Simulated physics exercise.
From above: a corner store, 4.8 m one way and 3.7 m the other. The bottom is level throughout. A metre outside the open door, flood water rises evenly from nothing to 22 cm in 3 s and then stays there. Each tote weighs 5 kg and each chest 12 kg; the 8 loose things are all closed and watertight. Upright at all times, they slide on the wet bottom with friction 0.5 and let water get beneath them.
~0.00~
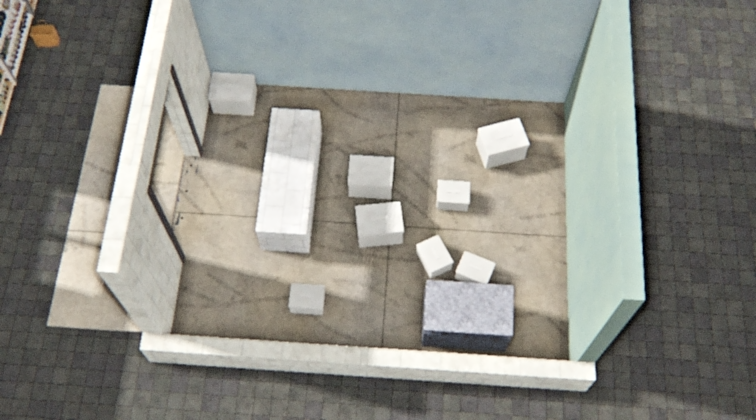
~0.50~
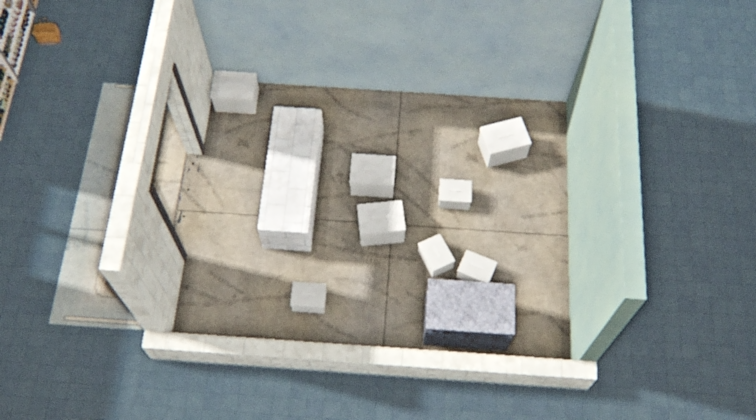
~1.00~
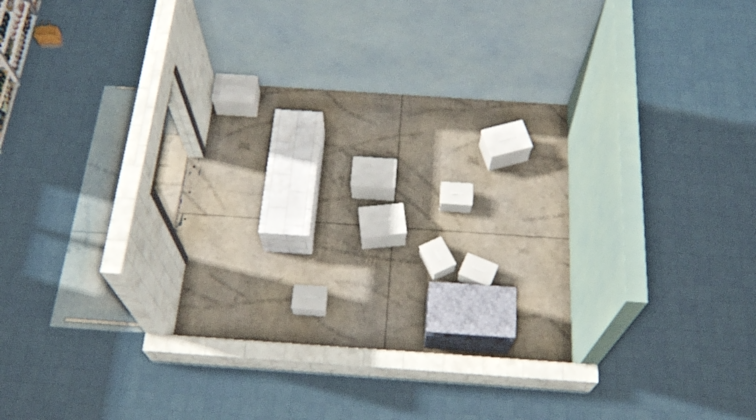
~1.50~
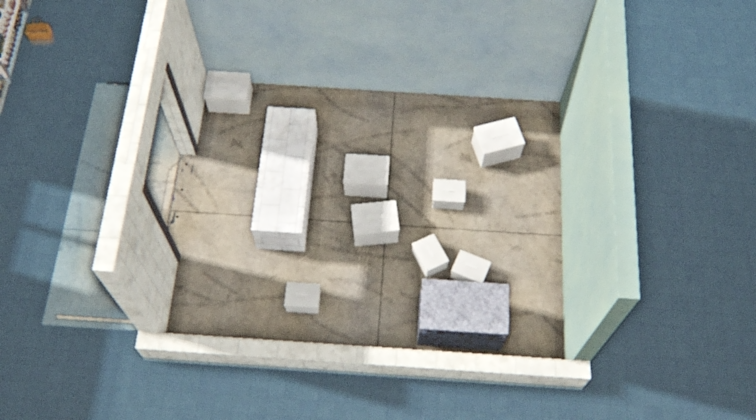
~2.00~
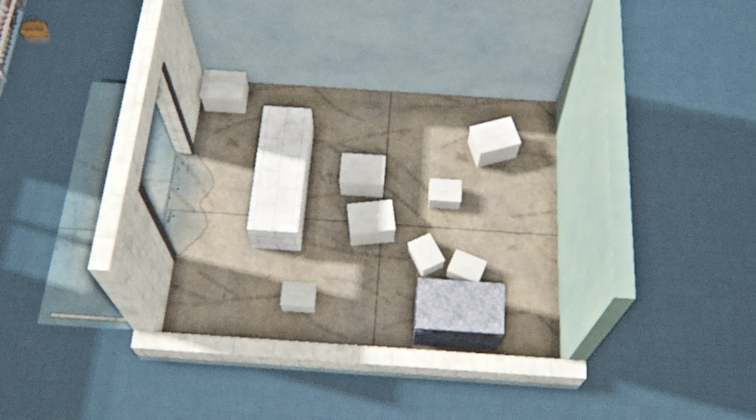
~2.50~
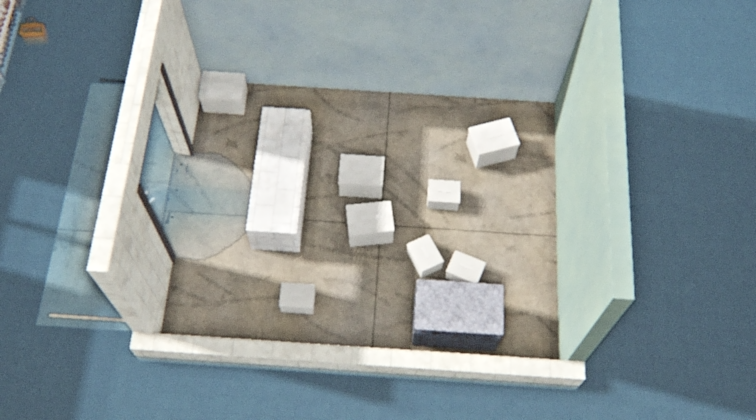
In a corner store seen from above, water spreads over the dark paving outside and turns it blue, then enters through the open doorway at left and fans across the floor, while the pale blocks inside stay put.
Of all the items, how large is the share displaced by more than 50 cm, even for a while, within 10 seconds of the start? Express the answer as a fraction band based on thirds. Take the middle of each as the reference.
The band is one third to two thirds.
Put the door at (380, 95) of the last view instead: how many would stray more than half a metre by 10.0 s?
In that case the number is 7.
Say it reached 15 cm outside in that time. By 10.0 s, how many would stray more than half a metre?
2.
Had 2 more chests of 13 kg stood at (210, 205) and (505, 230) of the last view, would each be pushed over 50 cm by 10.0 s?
Order as asked - beyond the cutoff and inside the cutoff.
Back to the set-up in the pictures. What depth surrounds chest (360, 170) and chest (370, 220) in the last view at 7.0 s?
2 and 2 cm.
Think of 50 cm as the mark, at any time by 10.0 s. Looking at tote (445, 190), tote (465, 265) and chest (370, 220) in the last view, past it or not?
So that's beyond it for the first, inside it for the second and inside it for the last.
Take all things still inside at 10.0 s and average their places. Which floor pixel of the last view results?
I'd put it around (433, 188).
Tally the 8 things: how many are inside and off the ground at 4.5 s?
My tally comes to 1.
After 3.5 s 0 of 8 are over 50 cm from their spots; 0 afloat.
After 4.5 s 0 of 8 are over 50 cm from their spots; 1 afloat.
After 7.0 s 1 of 8 are over 50 cm from their spots; 2 afloat.
After 10.0 s 3 of 8 are over 50 cm from their spots, and 4 have been at some point; 7 afloat.
